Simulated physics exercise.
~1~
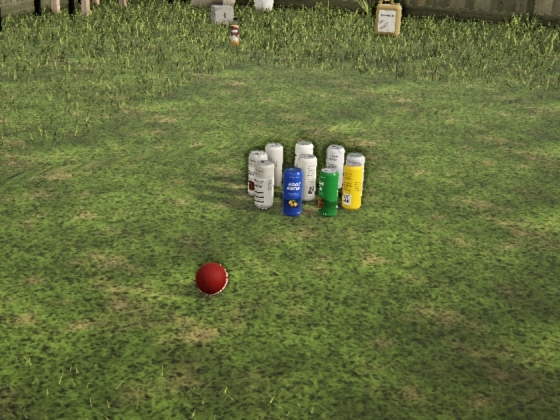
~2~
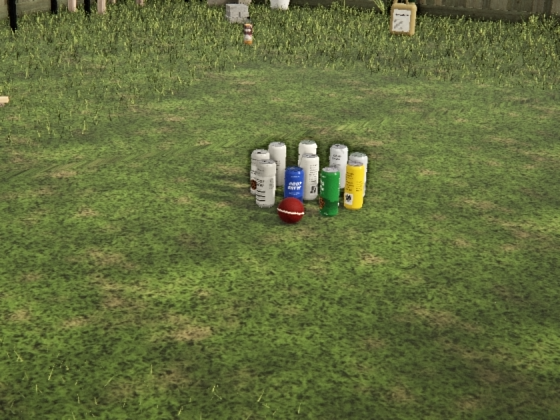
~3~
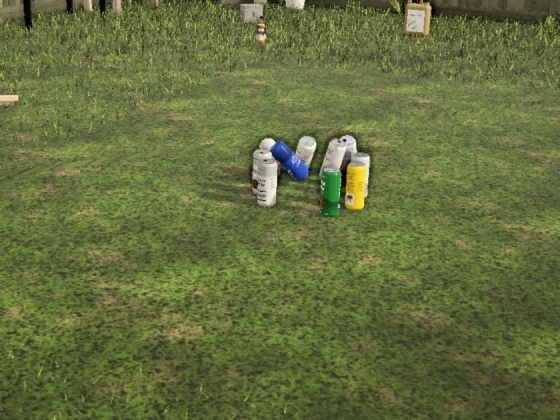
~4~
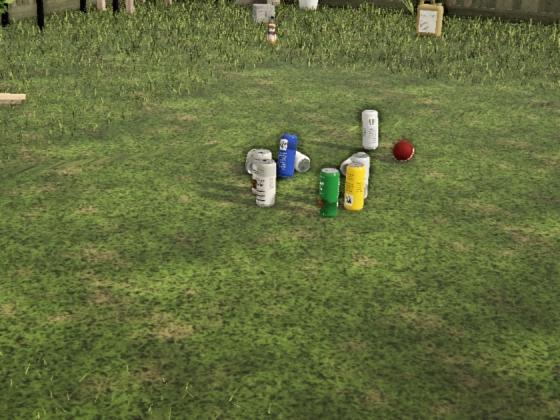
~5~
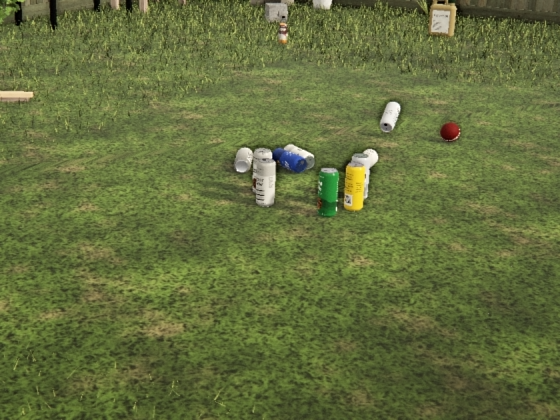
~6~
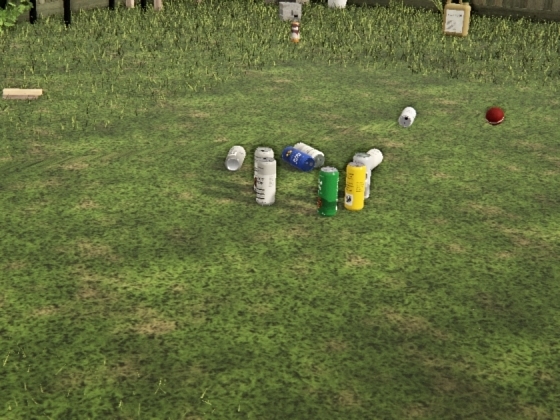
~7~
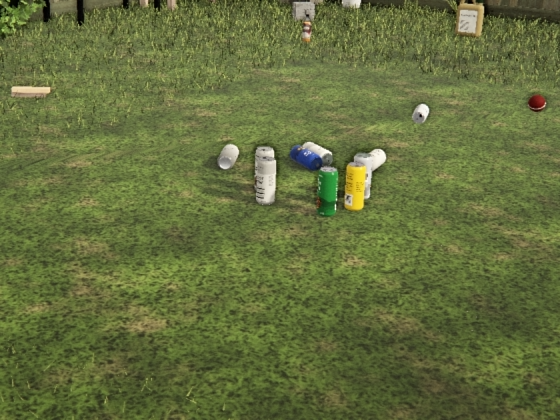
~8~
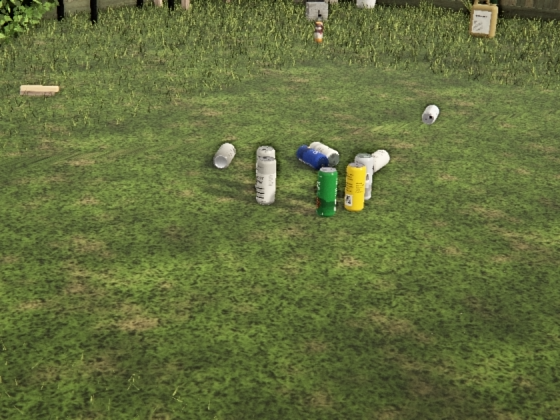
On a patchy lawn seen from slightly above, with longer grass and a small framed sign at the back, a cluster of upright tubes stands near the middle, mostly white with one blue, one green and one yellow. A red ball rolls in from the front left and runs into the group beside the blue tube. The blue tube tips over and several white ones topple, one landing farther back on the right. The ball rolls on to the right and out of view. The green and yellow tubes stay standing, while the blue one lies flat.
